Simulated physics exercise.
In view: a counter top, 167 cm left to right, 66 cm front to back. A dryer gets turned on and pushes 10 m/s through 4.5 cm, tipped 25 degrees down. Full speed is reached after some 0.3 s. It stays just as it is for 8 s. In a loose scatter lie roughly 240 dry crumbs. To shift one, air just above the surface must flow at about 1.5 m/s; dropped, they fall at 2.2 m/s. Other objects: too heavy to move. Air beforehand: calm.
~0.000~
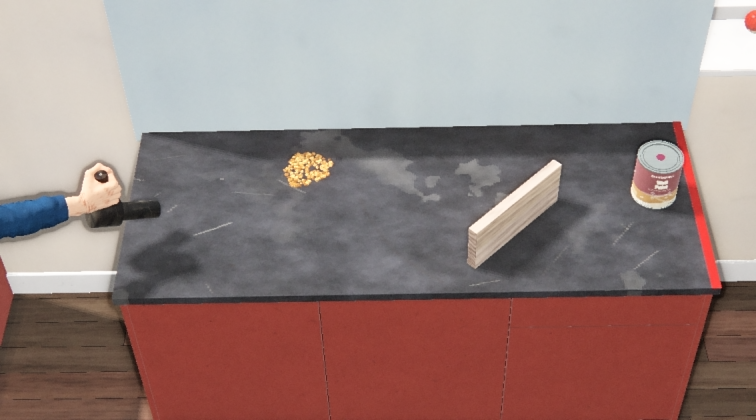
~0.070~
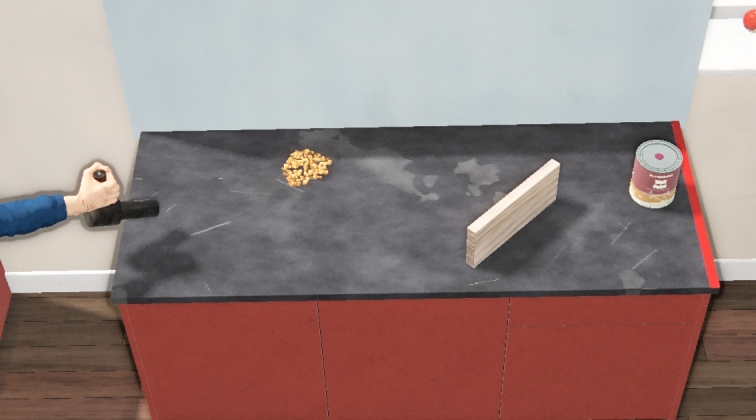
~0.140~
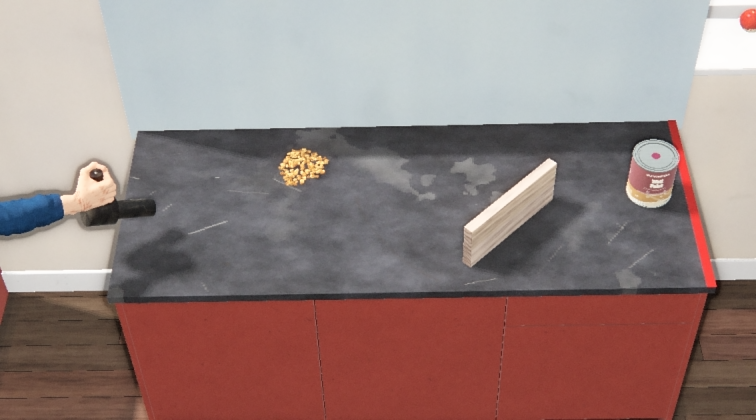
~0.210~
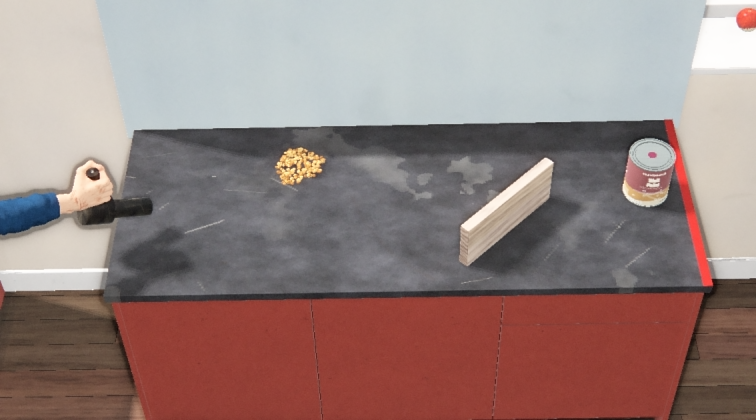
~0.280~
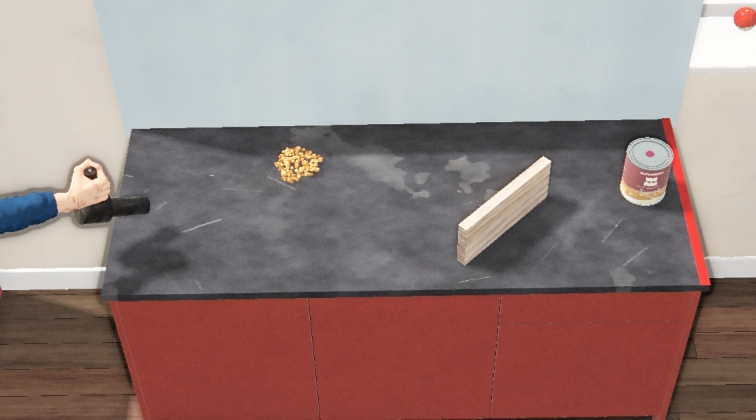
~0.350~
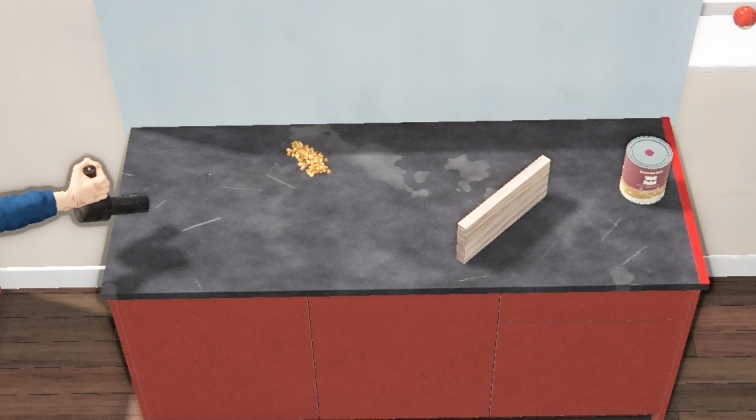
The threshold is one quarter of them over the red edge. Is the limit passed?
Odds are the amount swept past that edge ends up above a quarter.
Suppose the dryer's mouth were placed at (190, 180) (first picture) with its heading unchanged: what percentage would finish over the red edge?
You'd be looking at something like 80 in a hundred.
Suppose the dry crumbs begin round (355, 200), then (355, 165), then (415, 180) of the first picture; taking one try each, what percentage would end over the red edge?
In turn about 60 %, 90 %, 70 %.
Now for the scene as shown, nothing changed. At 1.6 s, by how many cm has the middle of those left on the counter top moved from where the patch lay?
It works out to close to 105 cm.
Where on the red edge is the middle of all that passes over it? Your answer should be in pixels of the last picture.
The halfway point of the crossings is around (673, 131) in the last picture.
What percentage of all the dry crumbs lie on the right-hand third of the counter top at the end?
It comes out near 10 in a hundred.
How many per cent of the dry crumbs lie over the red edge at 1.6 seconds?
Near 50 %.
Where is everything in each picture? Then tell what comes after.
The middle of the dry crumbs is near (307, 168), none has stirred yet and the mouth of the dryer is at (157, 209), in the first picture.
The middle of the dry crumbs is near (305, 167), none has stirred yet and the red edge is centred on (698, 199), in the second picture.
The middle of the dry crumbs is near (302, 166), none has stirred yet, the top of a board is at (512, 194) and the top of a tin is at (656, 156), in the third picture.
The middle of the dry crumbs is near (299, 165) and none has stirred yet, in the fourth picture.
The middle of the dry crumbs is near (296, 164) and none has stirred yet, in the fifth picture.
The middle of the dry crumbs is near (311, 157), the farthest in sight from the dryer is at (326, 161) and about 75 % have left their places, in the sixth picture.
After 1.6 s the count stands so, 54 % are over the red edge; the middle of those still in play is near (647, 135).
After 2.6 s the count stands so, 68 % are over the red edge; the middle of those still in play is near (655, 134).
After 4.4 s the count stands so, 82 % are over the red edge; the middle of those still in play is near (650, 137).
After 8.0 s, at the end, 89 % are over the red edge.
